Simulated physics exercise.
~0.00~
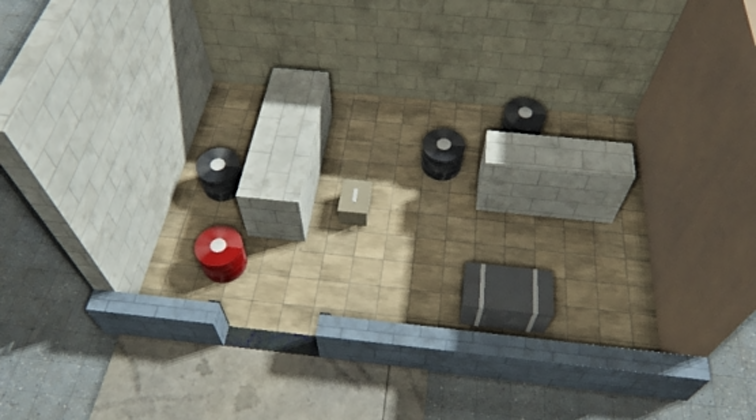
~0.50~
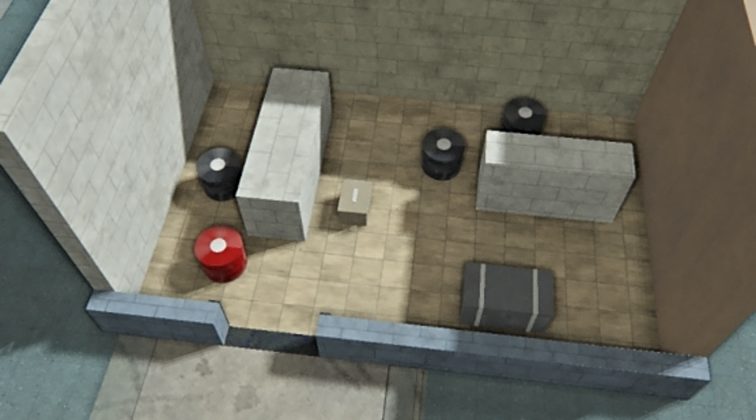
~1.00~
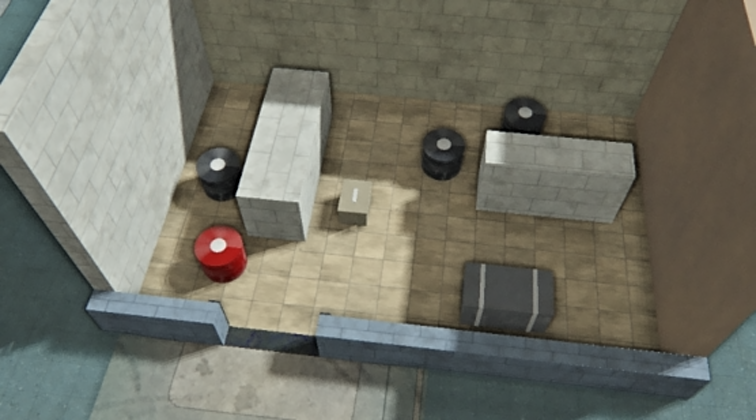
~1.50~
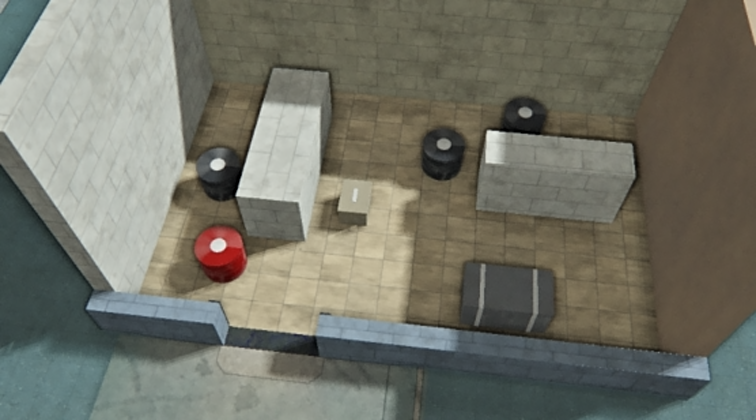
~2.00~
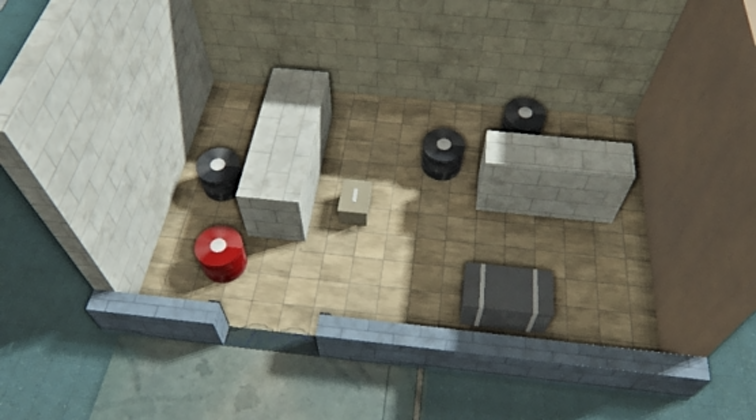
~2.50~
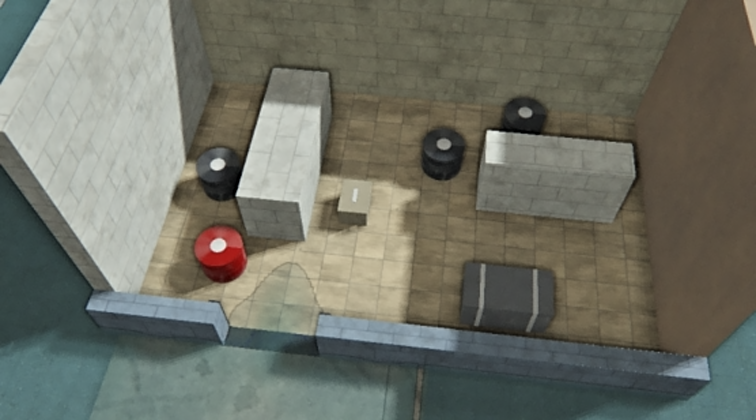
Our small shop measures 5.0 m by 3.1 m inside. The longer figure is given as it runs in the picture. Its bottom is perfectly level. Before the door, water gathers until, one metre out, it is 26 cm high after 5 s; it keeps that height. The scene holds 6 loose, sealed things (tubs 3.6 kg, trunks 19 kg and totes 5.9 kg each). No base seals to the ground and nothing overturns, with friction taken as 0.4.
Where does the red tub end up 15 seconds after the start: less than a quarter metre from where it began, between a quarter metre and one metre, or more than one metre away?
It is pushed a bit.
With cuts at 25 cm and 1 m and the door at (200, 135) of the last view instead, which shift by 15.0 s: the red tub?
Note: Red tub displaced a long way.
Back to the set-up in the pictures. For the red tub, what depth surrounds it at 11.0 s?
Somewhere close to 12 cm.
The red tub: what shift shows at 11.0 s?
Around 50 centimetres.
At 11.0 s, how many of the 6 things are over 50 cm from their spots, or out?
4 in all.
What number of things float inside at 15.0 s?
By my count, 6.
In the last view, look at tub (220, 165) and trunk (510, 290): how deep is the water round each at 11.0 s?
Depth approx. 12 cm / 5 cm.
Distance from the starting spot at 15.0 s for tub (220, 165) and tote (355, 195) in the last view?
They've ended up 120 cm and 250 cm away, in that order.
After 3.5 s the red tub is near (211, 241), 0.1 m from its start, aground; 0 afloat.
After 6.8 s the red tub is near (213, 261), 0.2 m from its start, afloat; 4 afloat.
After 11.0 s the red tub is near (164, 257), 0.5 m from its start, afloat; 5 afloat.
After 15.0 s the red tub is near (192, 273), 0.4 m from its start, afloat; 6 afloat.
